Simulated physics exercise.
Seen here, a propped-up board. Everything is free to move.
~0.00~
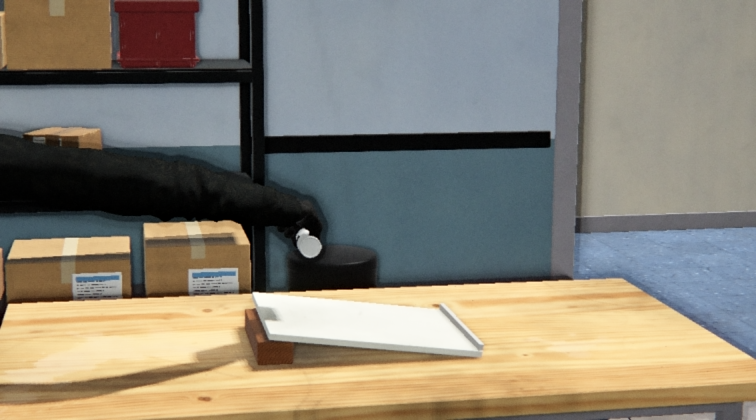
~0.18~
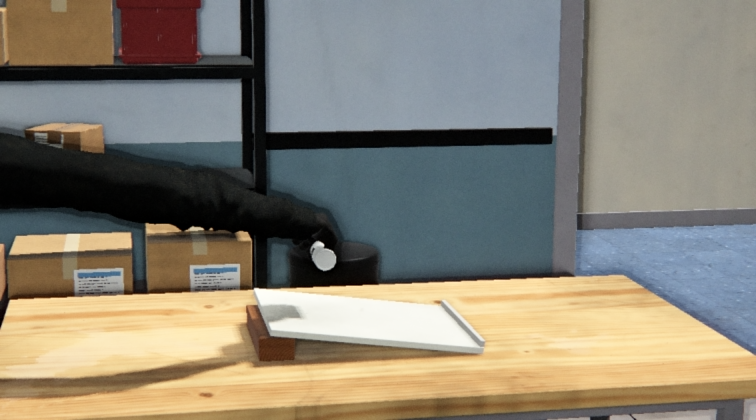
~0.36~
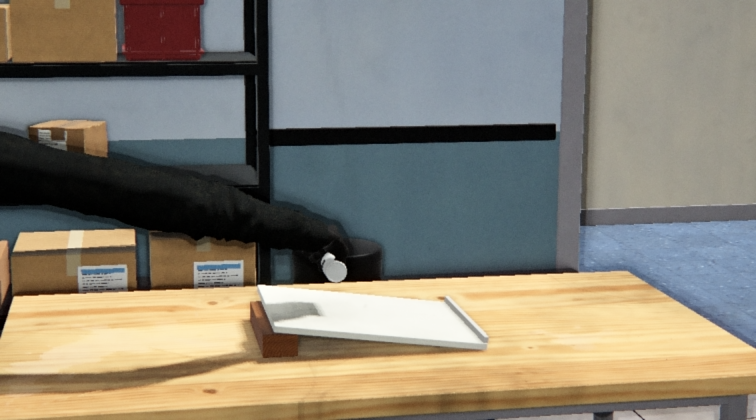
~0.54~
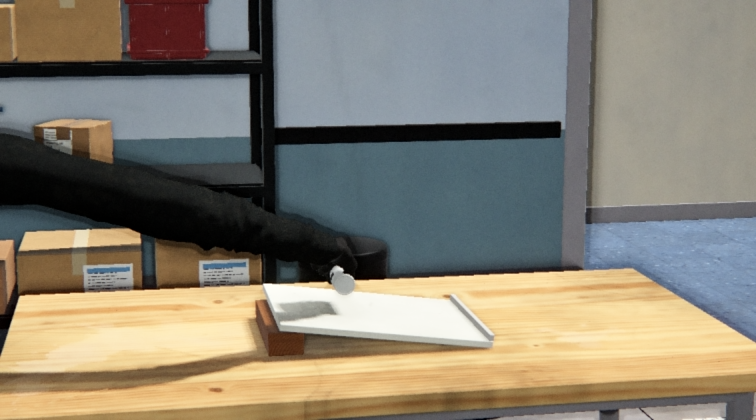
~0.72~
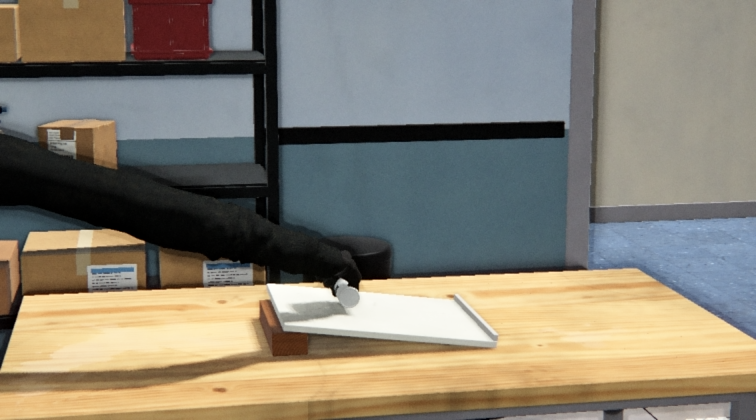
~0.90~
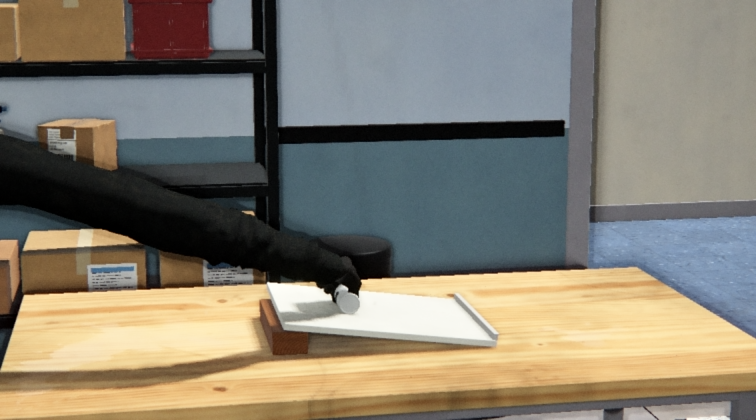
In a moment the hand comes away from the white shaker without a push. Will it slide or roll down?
The white shaker goes downhill.
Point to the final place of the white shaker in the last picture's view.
At about (464, 308).
After 1.40 s, white shaker rolled about its own width near (370, 300).
After 1.60 s, white shaker rolled well along near (400, 302).
After 1.80 s, white shaker rolled well along near (442, 306).
After 1.90 s, white shaker rolled well along near (465, 307).
At rest (2.5 s), moved from the start, white shaker. Seen from the same camera at the end, white shaker near (464, 308). The white shaker slides or rolls down.
